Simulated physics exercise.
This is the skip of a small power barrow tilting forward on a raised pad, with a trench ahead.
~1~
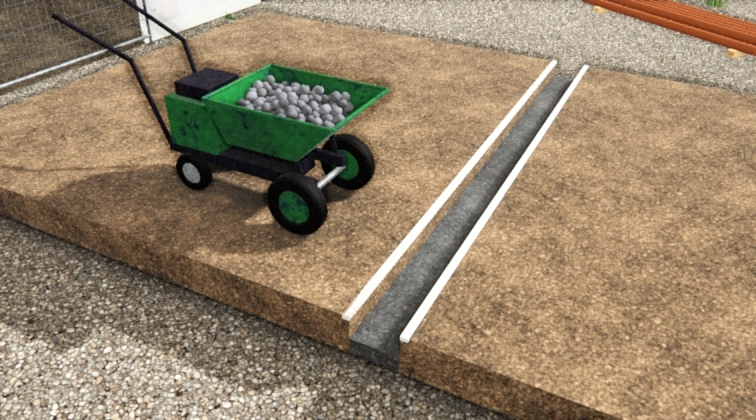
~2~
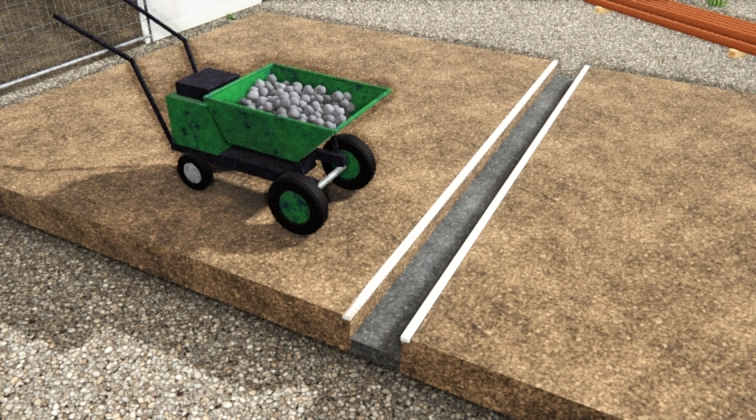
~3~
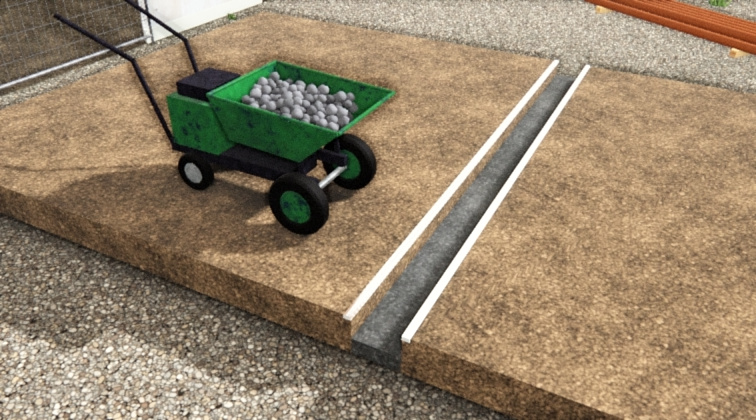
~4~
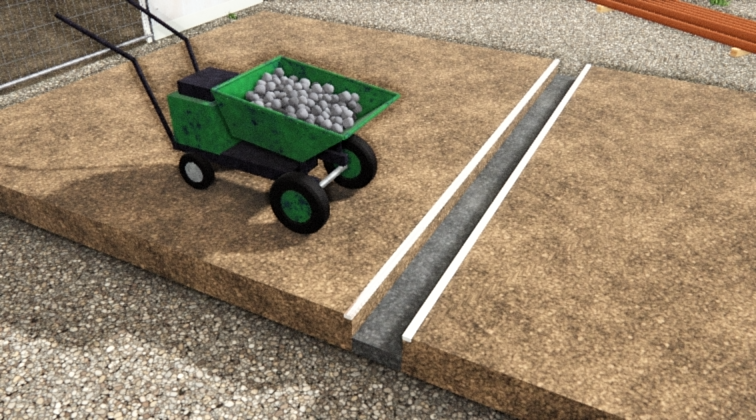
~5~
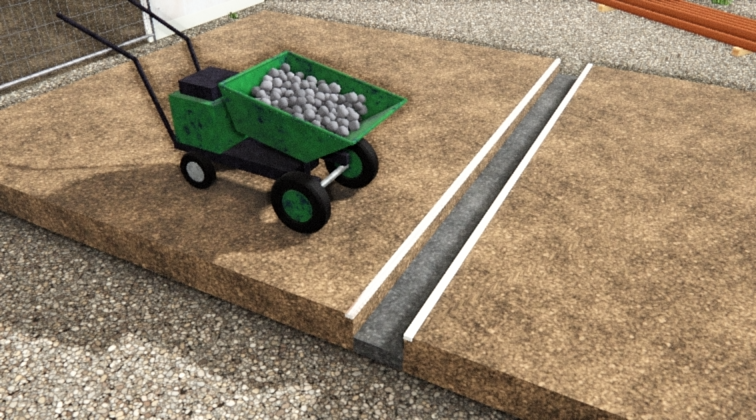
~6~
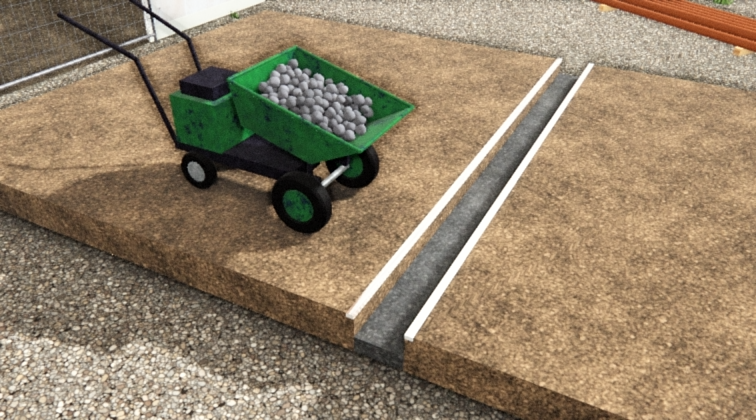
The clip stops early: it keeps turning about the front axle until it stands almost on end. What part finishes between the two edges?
The trench ends with the larger part of it.
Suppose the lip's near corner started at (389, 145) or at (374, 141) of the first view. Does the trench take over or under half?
First under half, then under half.
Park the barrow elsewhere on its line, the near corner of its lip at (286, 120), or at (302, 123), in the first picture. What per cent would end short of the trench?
In turn 30 and 10 in a hundred.
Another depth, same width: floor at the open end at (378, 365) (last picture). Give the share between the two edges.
Near 80 %.
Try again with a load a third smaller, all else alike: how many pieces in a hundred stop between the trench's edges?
Roughly 70 in a hundred.
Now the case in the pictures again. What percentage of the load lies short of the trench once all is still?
Close to 0 per cent.
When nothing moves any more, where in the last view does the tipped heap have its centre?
Roughly at (447, 251).
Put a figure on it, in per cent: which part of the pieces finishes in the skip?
It comes to 25 per cent or so.
Soon, skip tipped steeply; all in the skip.
A while on, skip tipped right over; about half in the skip; about a third in or heaped over the trench; a stray few falling.
Towards the end, skip tipped right over; about a quarter in the skip; about two thirds in or heaped over the trench; a small part beyond it.
Finally, skip tipped right over; about a quarter in the skip; a stray few short of the trench; about two thirds in or heaped over the trench; a small part beyond it.
